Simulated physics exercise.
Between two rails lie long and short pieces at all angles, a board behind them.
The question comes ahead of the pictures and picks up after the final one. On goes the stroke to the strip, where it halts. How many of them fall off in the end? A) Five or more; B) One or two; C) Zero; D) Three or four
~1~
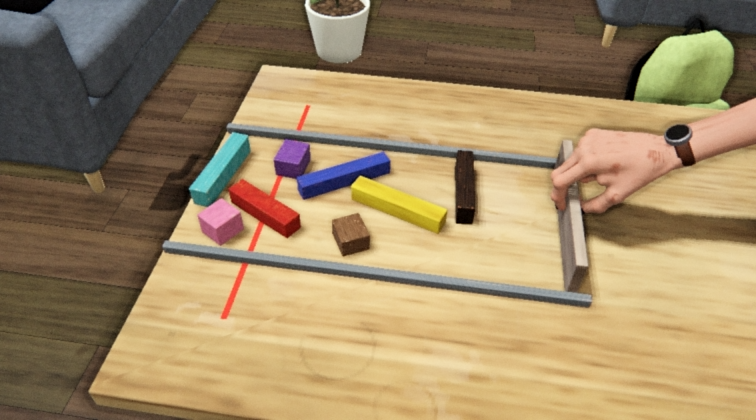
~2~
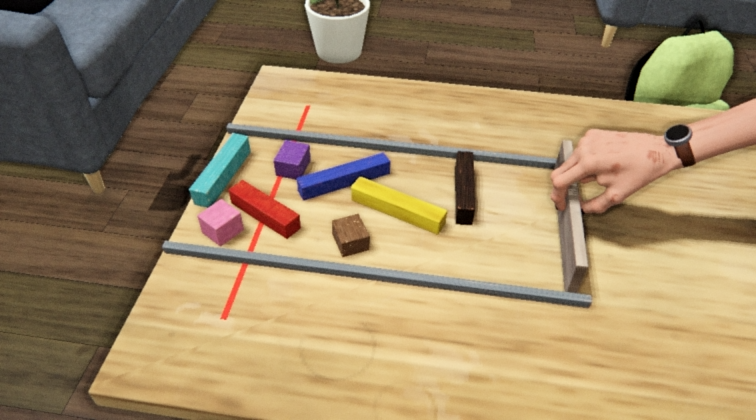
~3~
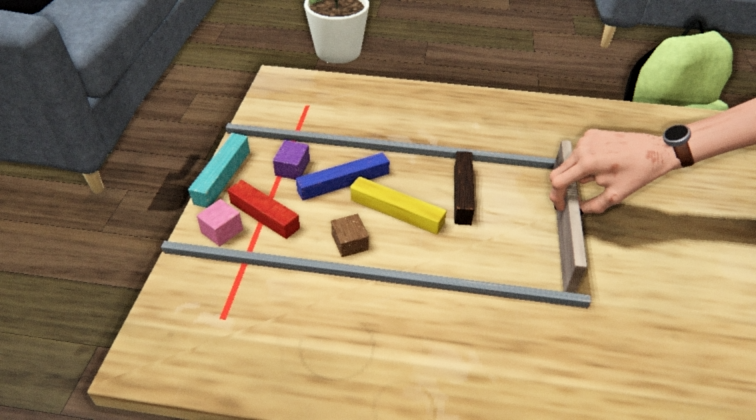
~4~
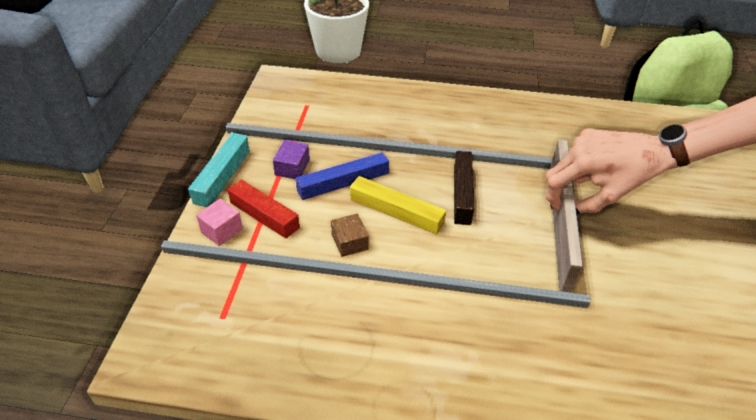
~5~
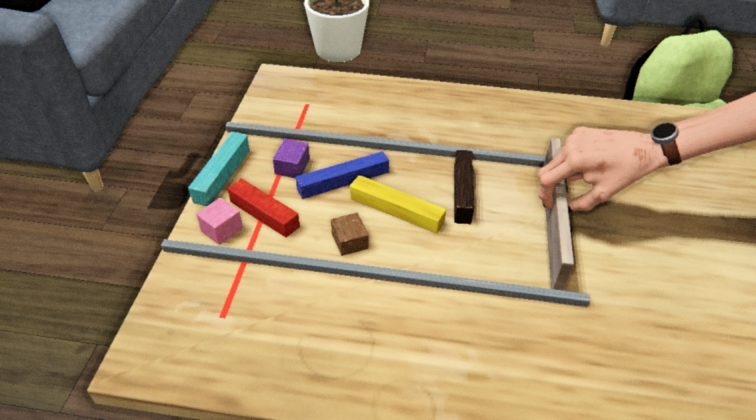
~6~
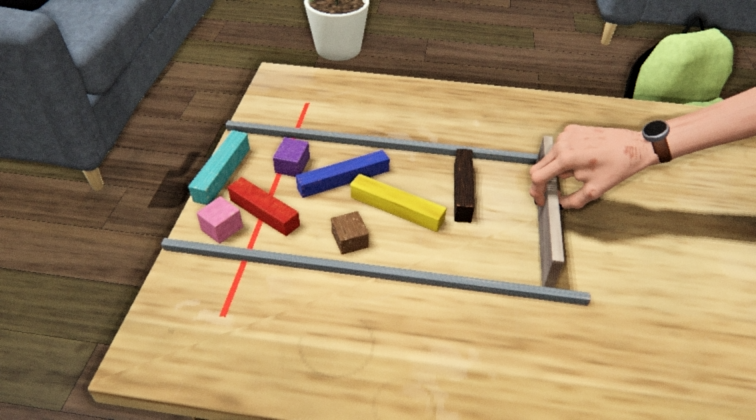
Option B: One or two.
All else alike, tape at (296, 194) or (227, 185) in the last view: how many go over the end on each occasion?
So it's 1 the first time and 6 the second time.
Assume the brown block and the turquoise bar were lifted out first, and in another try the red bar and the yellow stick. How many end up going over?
Result: 0 in the first case, with 0 in the second.
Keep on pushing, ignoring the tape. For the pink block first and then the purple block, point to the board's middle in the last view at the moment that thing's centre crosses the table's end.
With the pink block it sits around (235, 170), with the purple block around (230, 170).
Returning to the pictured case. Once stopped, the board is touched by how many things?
3 in contact.
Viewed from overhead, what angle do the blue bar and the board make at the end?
Out of line by around 60°.
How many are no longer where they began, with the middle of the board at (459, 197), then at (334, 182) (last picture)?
Tally: 1; 6.
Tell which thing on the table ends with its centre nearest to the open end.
It's the red bar.
Soon after, none off yet; turquoise bar at rest near (221, 166); pink block at rest near (220, 220); red bar at rest near (263, 206).
After that, none off yet; turquoise bar at rest near (221, 166); pink block at rest near (220, 220); red bar moving near (259, 209).
In the end, the number that fall off is one or two; gone, turquoise bar.
